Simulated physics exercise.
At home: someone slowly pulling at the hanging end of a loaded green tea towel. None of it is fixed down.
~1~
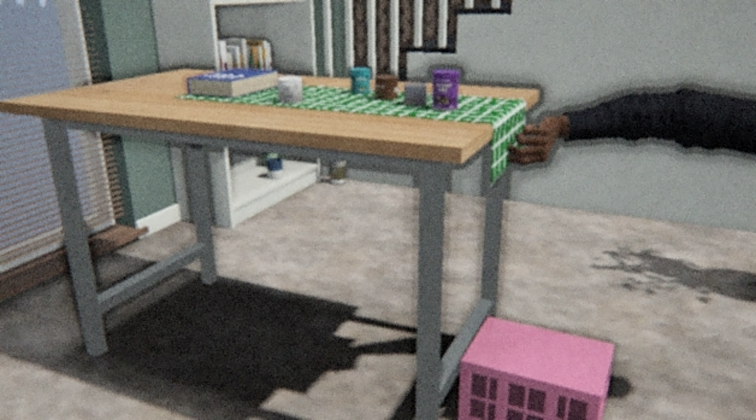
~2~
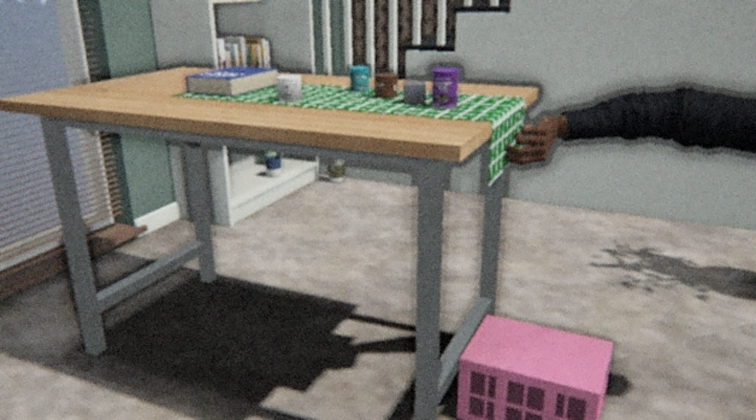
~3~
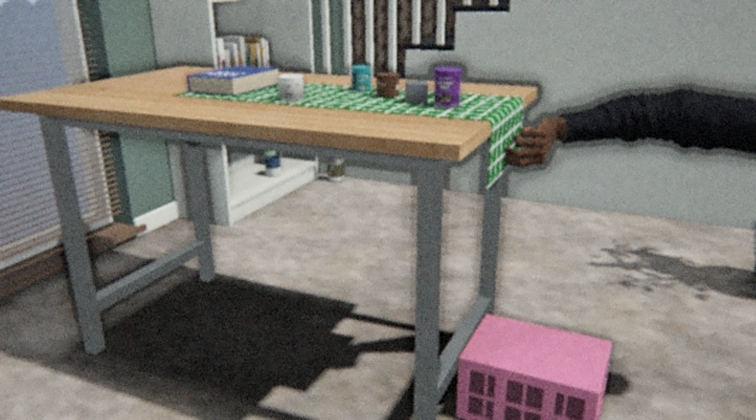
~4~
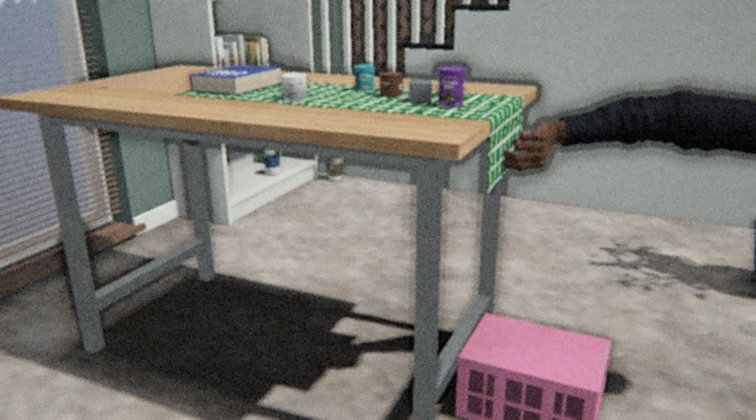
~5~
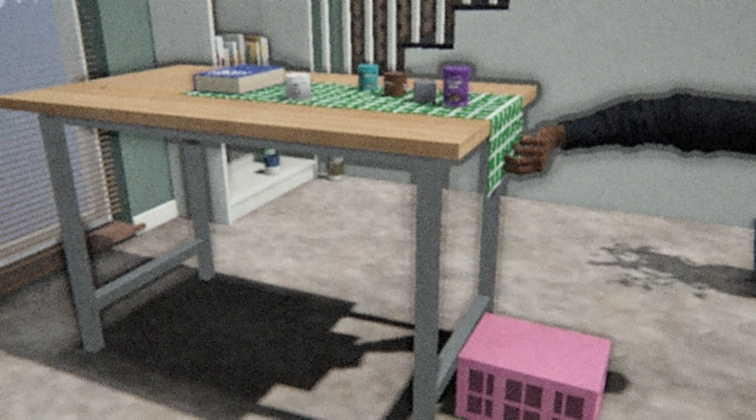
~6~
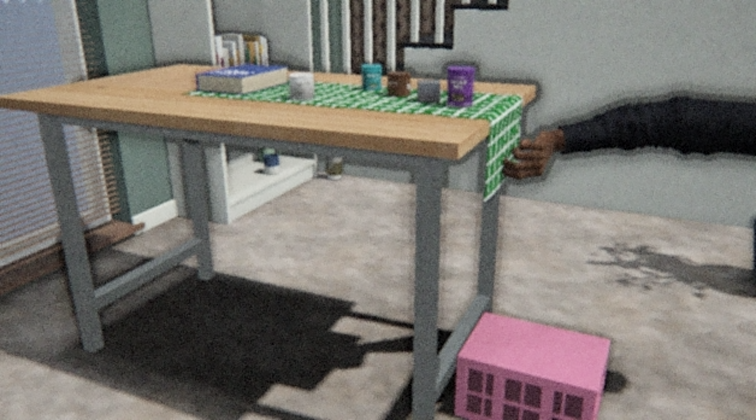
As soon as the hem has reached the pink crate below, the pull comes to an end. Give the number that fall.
The number that falls is four.
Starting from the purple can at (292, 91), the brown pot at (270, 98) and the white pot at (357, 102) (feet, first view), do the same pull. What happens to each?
As for the purple can, it holds its spot; the brown pot, it holds its spot; the white pot, it leaves the top.
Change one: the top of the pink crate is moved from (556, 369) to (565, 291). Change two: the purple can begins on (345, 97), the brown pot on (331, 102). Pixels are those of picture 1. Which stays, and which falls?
Purple can: Safe; brown pot: Safe.
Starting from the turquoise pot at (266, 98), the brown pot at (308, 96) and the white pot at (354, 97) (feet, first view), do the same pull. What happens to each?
Of the three, the turquoise pot stays aloft, the brown pot stays aloft and the white pot ends off the top.
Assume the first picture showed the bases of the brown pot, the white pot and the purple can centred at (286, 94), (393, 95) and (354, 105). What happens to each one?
Brown pot stays, white pot gone, purple can gone.
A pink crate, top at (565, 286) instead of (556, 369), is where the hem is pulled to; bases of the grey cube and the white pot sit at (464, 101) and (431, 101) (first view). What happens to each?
Note: Grey cube lost; white pot lost.
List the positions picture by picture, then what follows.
Hem (490, 186); purple can (446, 71); grey cube (415, 84); brown pot (387, 76); turquoise pot (360, 69); white pot (290, 78); top of the crate (556, 369), in the first frame.
Hem (489, 186); purple can (446, 70), in the second frame.
Hem (487, 188); grey cube (417, 82), in the third frame.
Hem (488, 192); brown pot (391, 73); top of the crate (553, 366), in the fourth frame.
Hem (488, 197); turquoise pot (368, 66), in the fifth frame.
Hem (484, 201); purple can (461, 68); grey cube (429, 81); brown pot (399, 73); turquoise pot (371, 66); white pot (301, 75), in the sixth frame.
Soon after, hem near (502, 237); purple can gone.
After that, hem near (500, 278); purple can and grey cube gone.
And then, hem on the crate; purple can, grey cube, brown pot and turquoise pot gone.
In the end, hem on the crate; purple can, grey cube, brown pot and turquoise pot gone. The table loses four.
